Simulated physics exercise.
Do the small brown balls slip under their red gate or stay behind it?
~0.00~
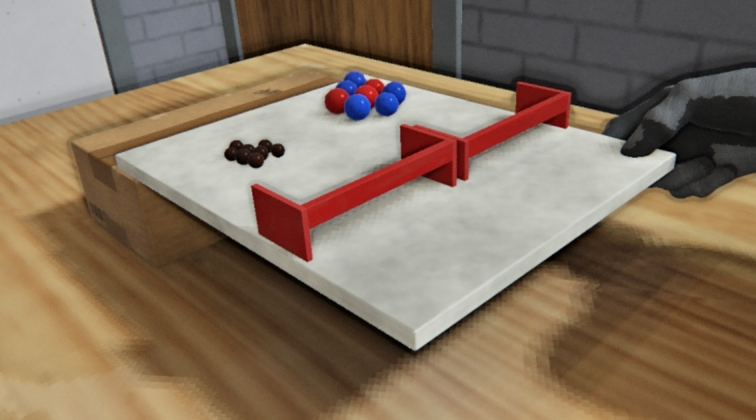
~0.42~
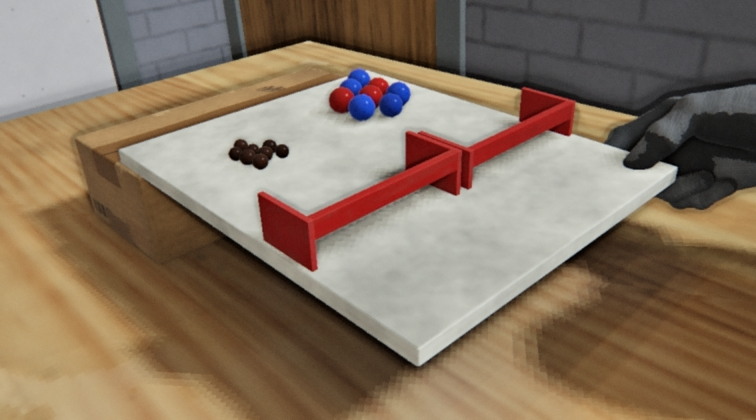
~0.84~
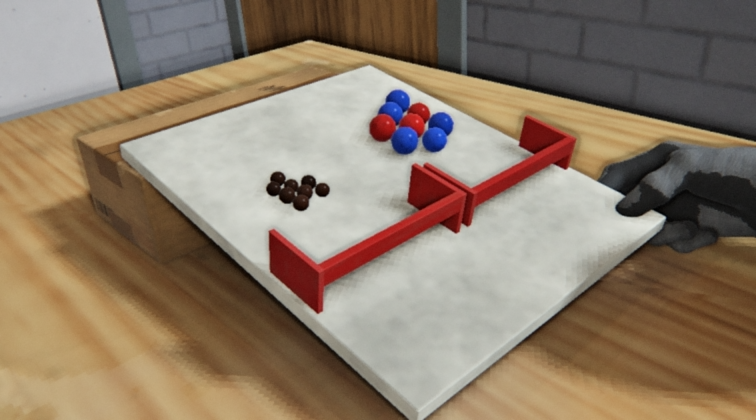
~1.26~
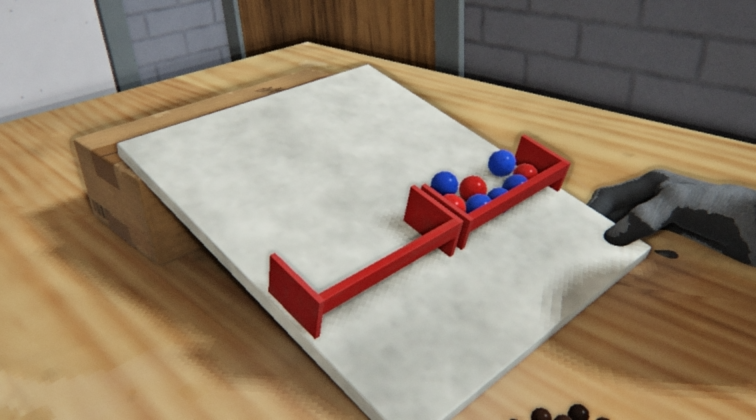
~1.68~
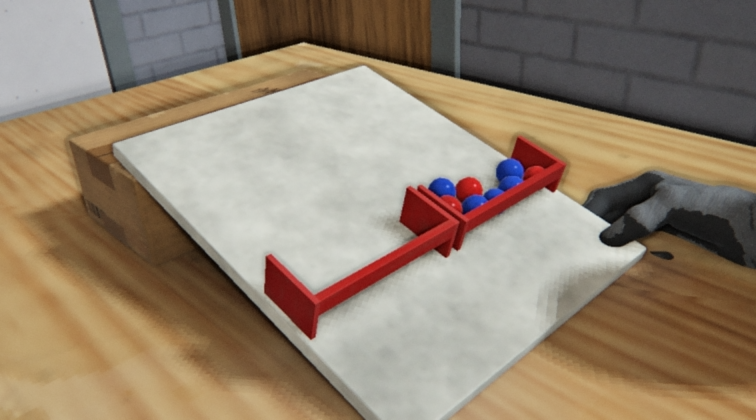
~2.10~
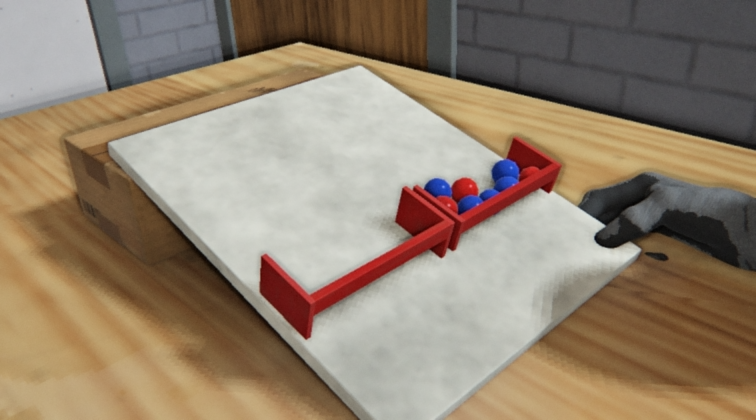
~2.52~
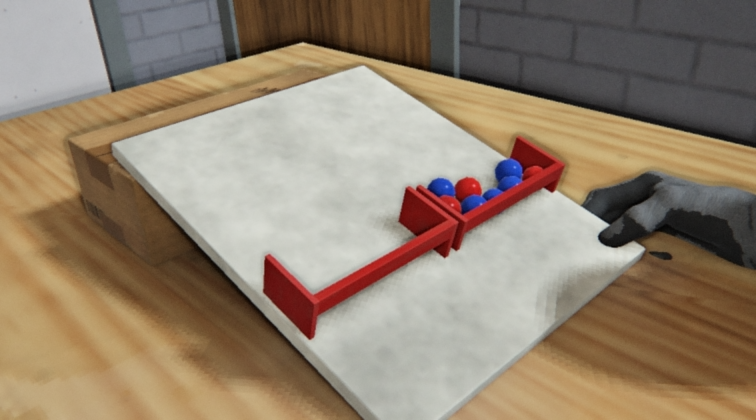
The small brown balls slip under their gate and leave the board. The larger red and blue balls are stopped by theirs.
